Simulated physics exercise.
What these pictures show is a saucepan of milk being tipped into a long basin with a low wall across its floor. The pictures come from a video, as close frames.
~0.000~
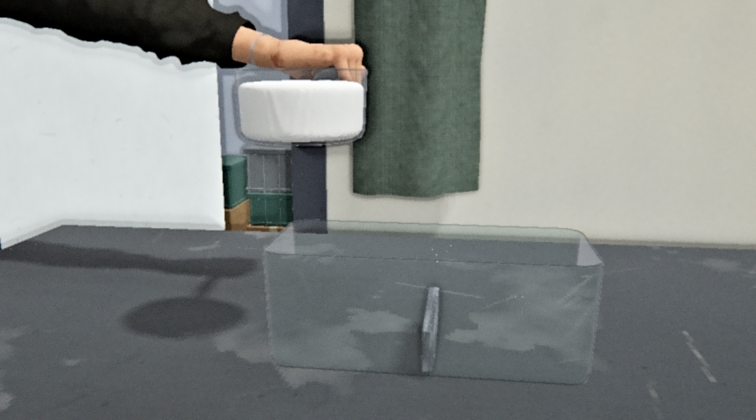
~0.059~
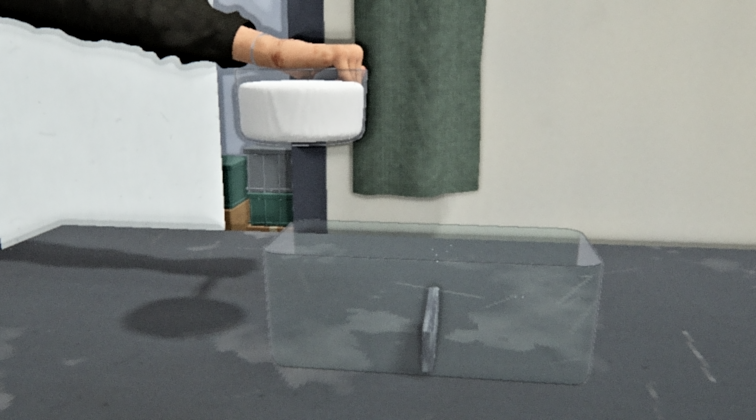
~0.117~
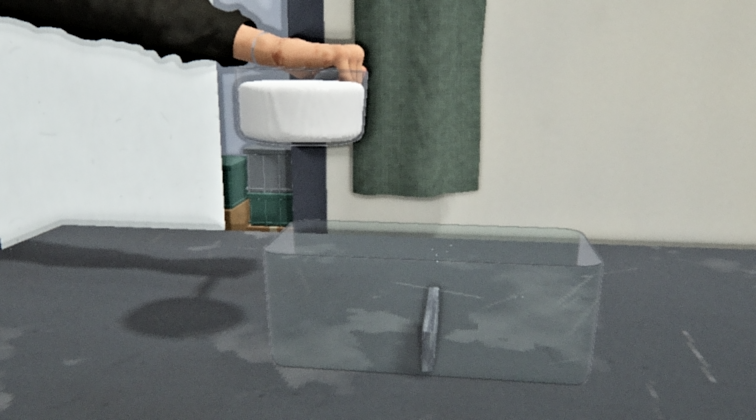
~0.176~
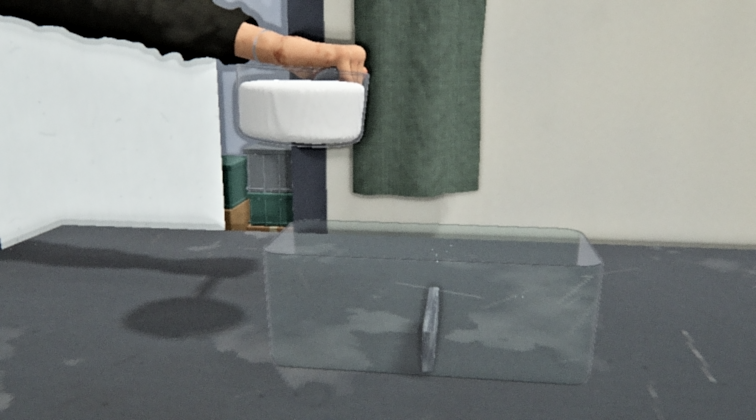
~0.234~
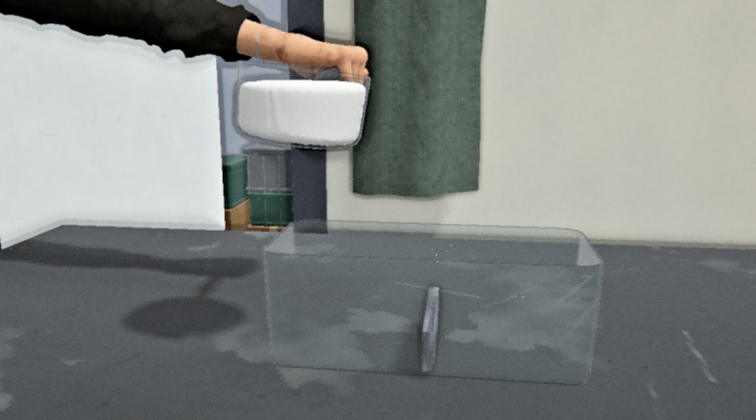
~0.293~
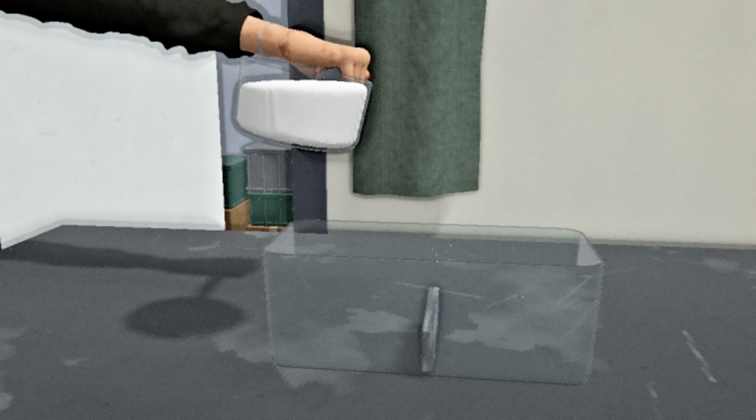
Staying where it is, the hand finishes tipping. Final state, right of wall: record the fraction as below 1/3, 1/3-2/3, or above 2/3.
Middle of three bands.
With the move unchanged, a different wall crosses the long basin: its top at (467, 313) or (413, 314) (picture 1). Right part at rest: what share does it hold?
First try: Roughly 5 per cent; second try: 65 per cent.
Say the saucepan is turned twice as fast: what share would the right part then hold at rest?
Close to 30 in a hundred.
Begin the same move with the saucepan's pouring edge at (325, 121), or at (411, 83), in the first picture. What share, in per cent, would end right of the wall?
Estimate, in order: 5 and 80 per cent.
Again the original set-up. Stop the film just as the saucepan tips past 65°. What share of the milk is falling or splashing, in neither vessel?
I'd reckon some 30 per cent.
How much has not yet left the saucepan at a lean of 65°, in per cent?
55 per cent, roughly.
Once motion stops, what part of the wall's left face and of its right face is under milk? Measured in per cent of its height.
The left comes to 40 % and the right to 40 %.
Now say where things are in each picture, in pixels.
It leans 0°; its right rim is at (365, 72); the milk meets the walls at (244, 85) and (363, 86); the long basin's rim runs from (279, 237) to (592, 248); the wall's top is at (431, 309), in the first frame.
It leans 0°; its right rim is at (365, 72); the milk meets the walls at (244, 85) and (363, 86), in the second frame.
It leans 2°; its right rim is at (366, 74); the milk meets the walls at (245, 84) and (364, 86), in the third frame.
It leans 4°; its right rim is at (367, 77); the milk meets the walls at (246, 84) and (365, 86), in the fourth frame.
It leans 7°; its right rim is at (368, 81); the milk meets the walls at (246, 85) and (365, 87), in the fifth frame.
It leans 11°; its right rim is at (369, 86); the milk meets the walls at (246, 86) and (367, 87), in the sixth frame.
Then, 0.78 s in, the tilt is 65° and 55 per cent is still to pour, 6 is left of the wall and 8 right of it.
Then, 1.14 s in, the tilt is 102° and 8 per cent is still to pour, 34 is left of the wall and 49 right of it.
Then, 1.51 s in, the tilt is 112° and 0 per cent is still to pour, 50 is left of the wall and 50 right of it.
Then, 1.92 s in, the tilt is 112° and 0 per cent is still to pour, 50 is left of the wall and 50 right of it.
Finally, 50 per cent lies left of the wall, 50 right of it and 0 outside.
